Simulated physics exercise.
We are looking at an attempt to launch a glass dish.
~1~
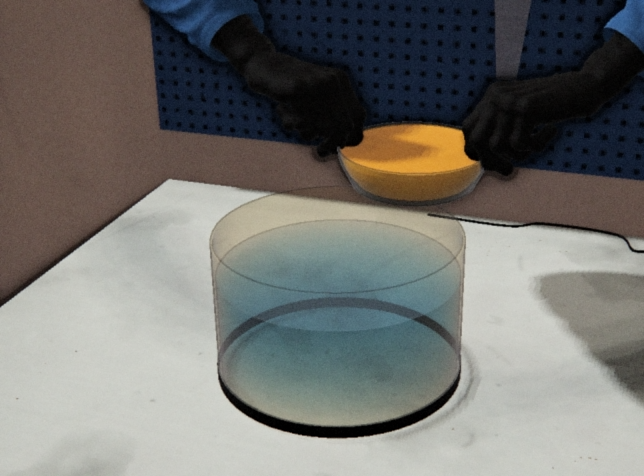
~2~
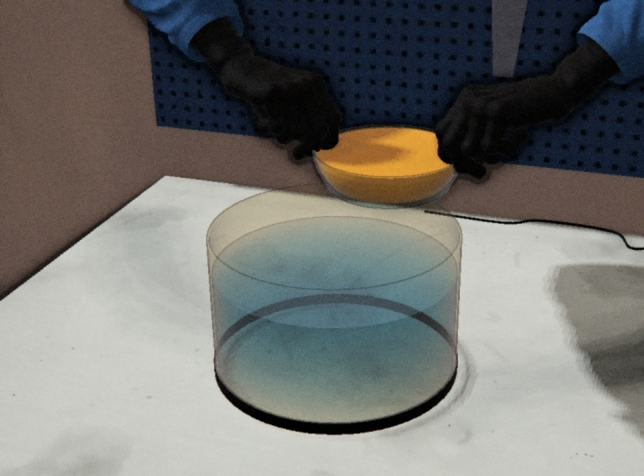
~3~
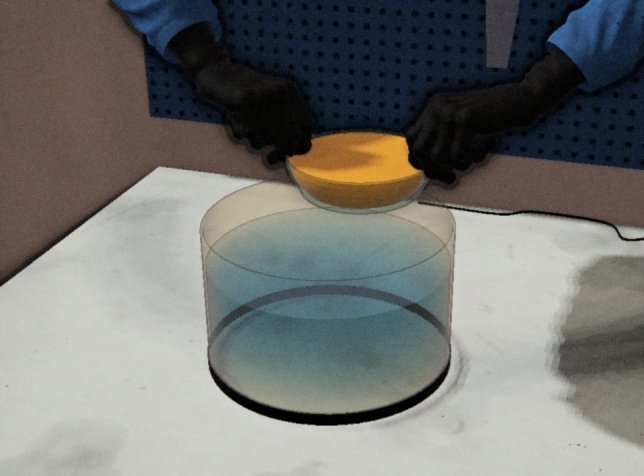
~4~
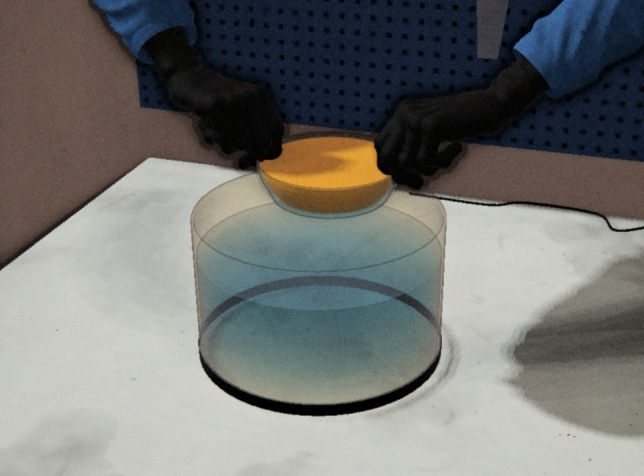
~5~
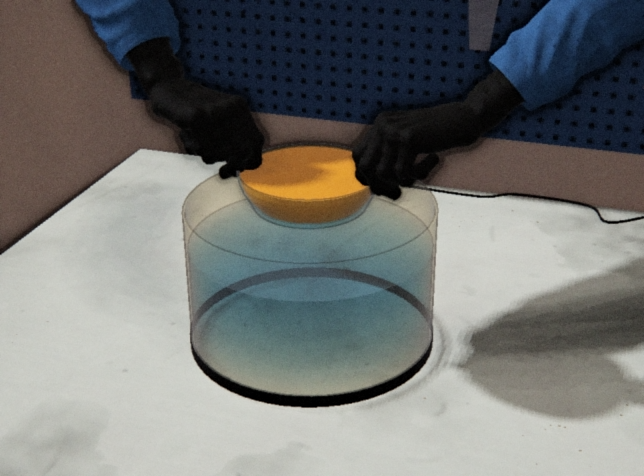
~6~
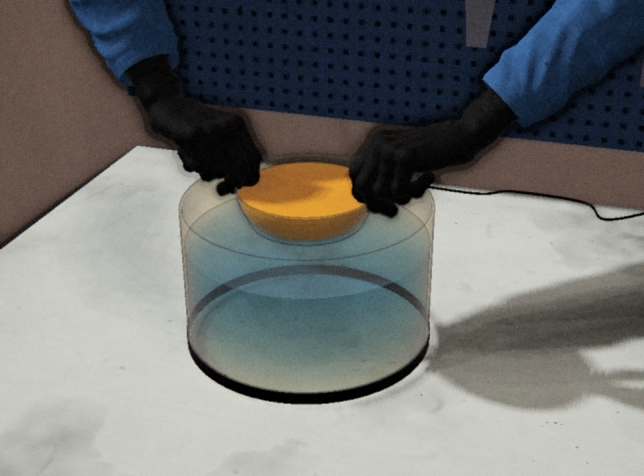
A glass dish nearly full of something orange, gripped on both sides by two dark hands, moved left and down over a clear round basin of bluish liquid until it was just above the surface.
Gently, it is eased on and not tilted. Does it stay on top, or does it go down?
It goes down.
Shortly, the dish dips into the water.
Then, water pours in over its rim.
At the finish, the dish lies on the bottom.
